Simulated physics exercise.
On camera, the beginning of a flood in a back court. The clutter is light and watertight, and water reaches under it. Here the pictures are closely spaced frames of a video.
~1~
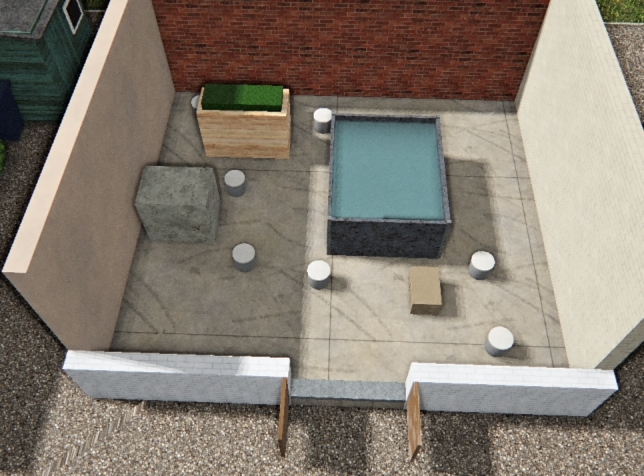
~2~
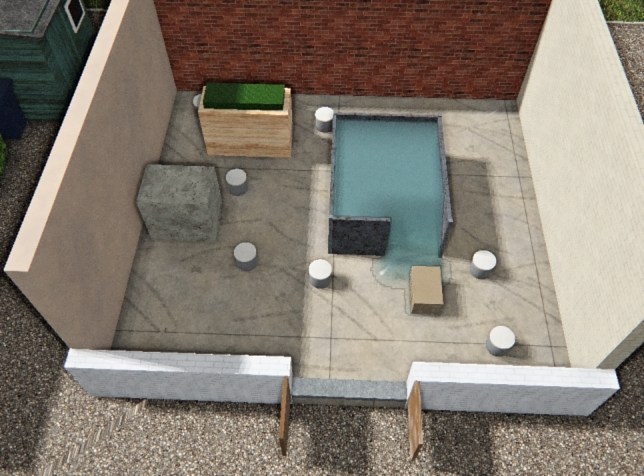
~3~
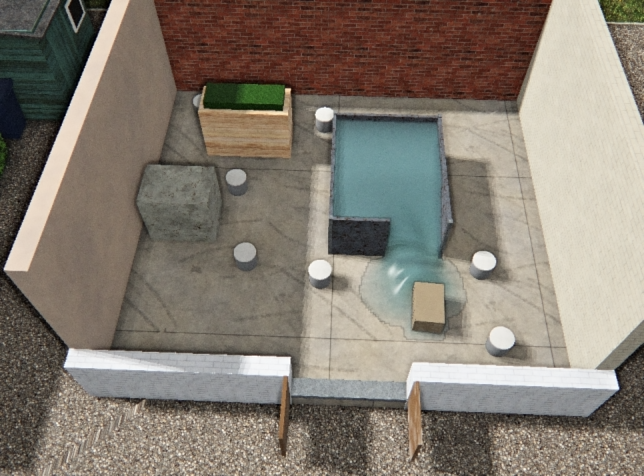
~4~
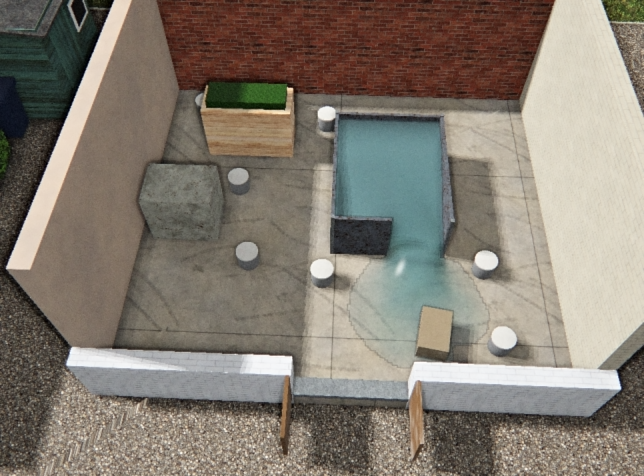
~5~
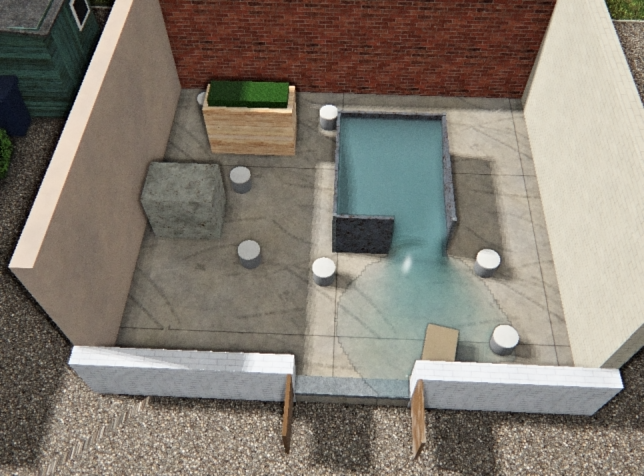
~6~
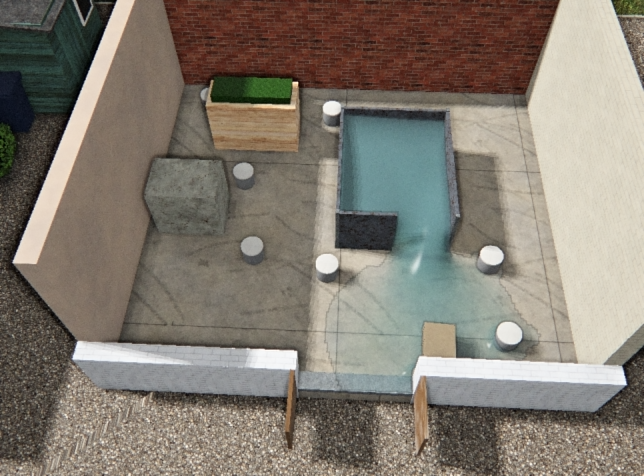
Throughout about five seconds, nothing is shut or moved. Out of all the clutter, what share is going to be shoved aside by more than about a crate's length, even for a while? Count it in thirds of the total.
The share moved far is below one third.
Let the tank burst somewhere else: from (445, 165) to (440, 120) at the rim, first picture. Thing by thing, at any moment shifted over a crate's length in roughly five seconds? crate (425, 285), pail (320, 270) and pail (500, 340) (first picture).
The first: Never got that far; the second: Never got that far; the third: Got that far.
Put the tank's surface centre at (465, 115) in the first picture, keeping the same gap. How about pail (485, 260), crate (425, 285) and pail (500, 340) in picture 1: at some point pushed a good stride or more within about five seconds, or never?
Well, the first one got driven a long way, the second got driven a long way, and the third got driven a long way.
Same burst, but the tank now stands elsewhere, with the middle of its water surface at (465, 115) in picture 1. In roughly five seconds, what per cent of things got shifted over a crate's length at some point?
I'd put it close to 50 percent.
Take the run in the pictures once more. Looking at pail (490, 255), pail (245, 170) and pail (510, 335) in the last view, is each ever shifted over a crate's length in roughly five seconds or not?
Item one stayed under the mark, item two stayed under the mark, item three went the distance.
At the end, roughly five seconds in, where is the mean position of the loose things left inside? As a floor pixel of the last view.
The remaining things centre around (326, 181).
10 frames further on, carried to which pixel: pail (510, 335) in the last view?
It should be near (547, 276).
A moment on, 2 of 8 are well off their spots; 2 afloat.
Next, 2 of 8 are well off their spots; 2 afloat.
Later, 2 of 8 are well off their spots; 1 afloat.
In the end, 2 of 8 are well off their spots, and 2 have been at some point; 1 afloat.
